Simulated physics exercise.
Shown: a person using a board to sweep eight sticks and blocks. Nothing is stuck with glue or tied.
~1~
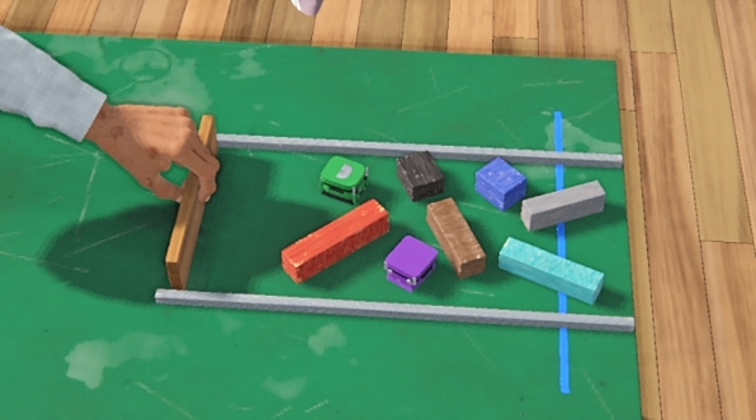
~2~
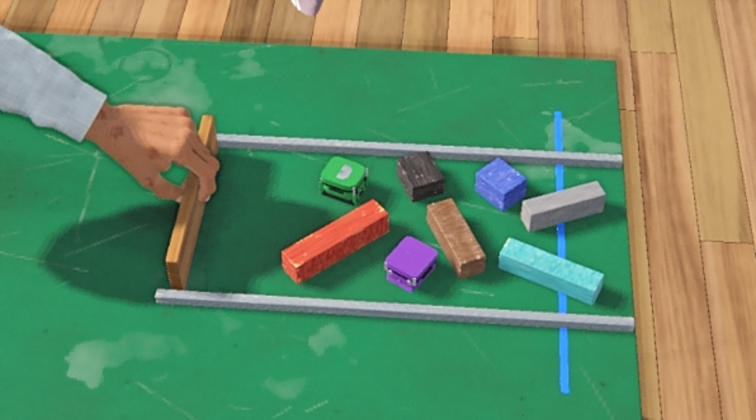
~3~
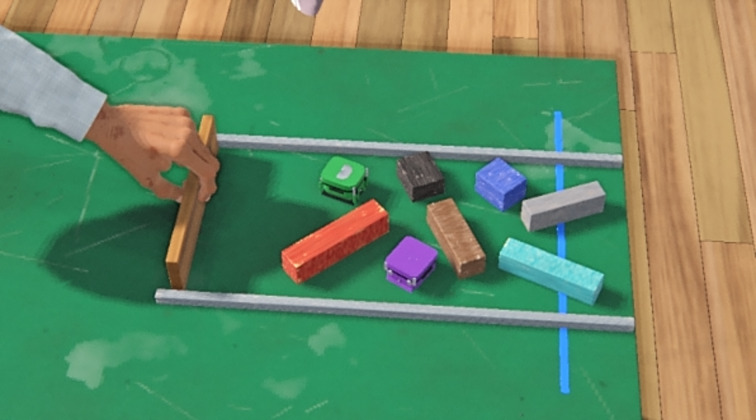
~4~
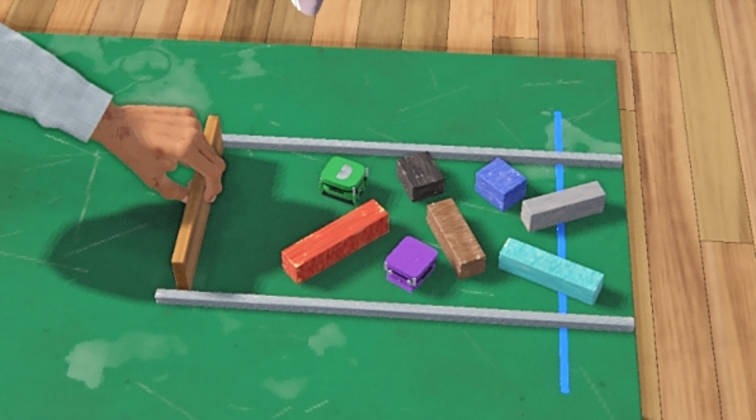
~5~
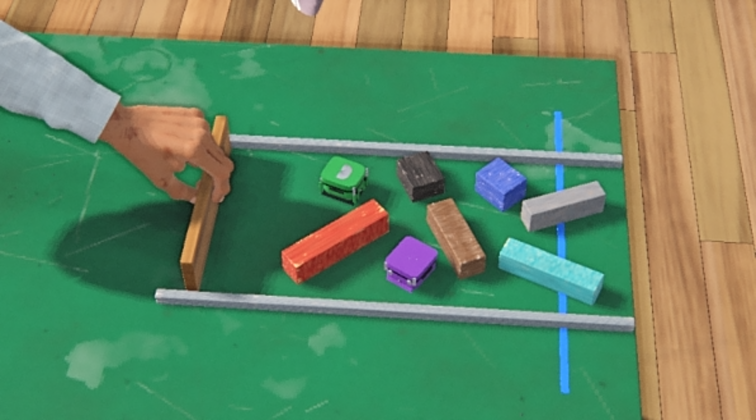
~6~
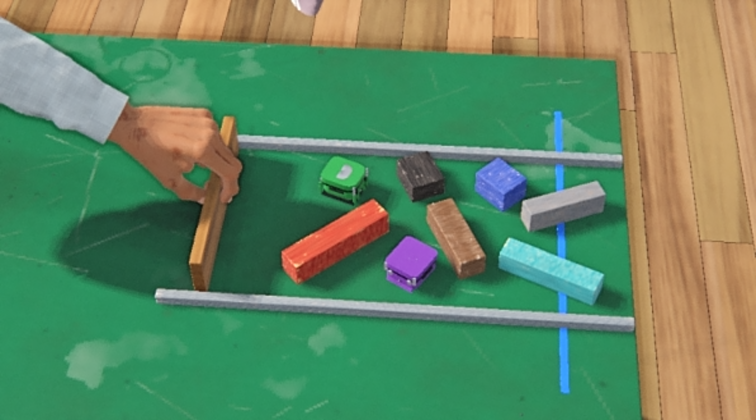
A hand gripping a wooden board holds it nearly still at the left end of two grey rails on a green surface, then slides it a short way right. The eight coloured sticks and blocks between the rails stay in place, untouched, with the grey and turquoise bars lying across the blue line.
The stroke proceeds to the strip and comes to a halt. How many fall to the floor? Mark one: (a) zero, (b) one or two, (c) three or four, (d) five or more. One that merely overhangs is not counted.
(c) three or four.
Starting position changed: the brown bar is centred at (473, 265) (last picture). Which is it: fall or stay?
From that start it falls away.
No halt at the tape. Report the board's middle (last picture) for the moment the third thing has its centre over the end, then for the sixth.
At (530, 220) for the third, at (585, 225) for the sixth.
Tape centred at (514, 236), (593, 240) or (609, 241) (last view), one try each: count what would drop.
Down on the floor: 0, 6 and 6.
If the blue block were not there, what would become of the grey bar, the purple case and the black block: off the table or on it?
Grey bar: Is gone; purple case: Is still there; black block: Is still there.
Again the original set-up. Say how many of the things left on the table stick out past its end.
Overhang count: 2.
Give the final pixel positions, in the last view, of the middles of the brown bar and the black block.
The brown bar at (622, 236), the black block at (616, 182).
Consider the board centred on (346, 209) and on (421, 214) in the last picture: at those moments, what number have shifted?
The first number is 2, the next one 7.
Soon after, none off yet; grey bar at rest near (563, 207); turquoise bar at rest near (550, 271); blue block at rest near (501, 185).
At rest, the number that fall off is three or four; fallen, blue block, turquoise bar and grey bar.
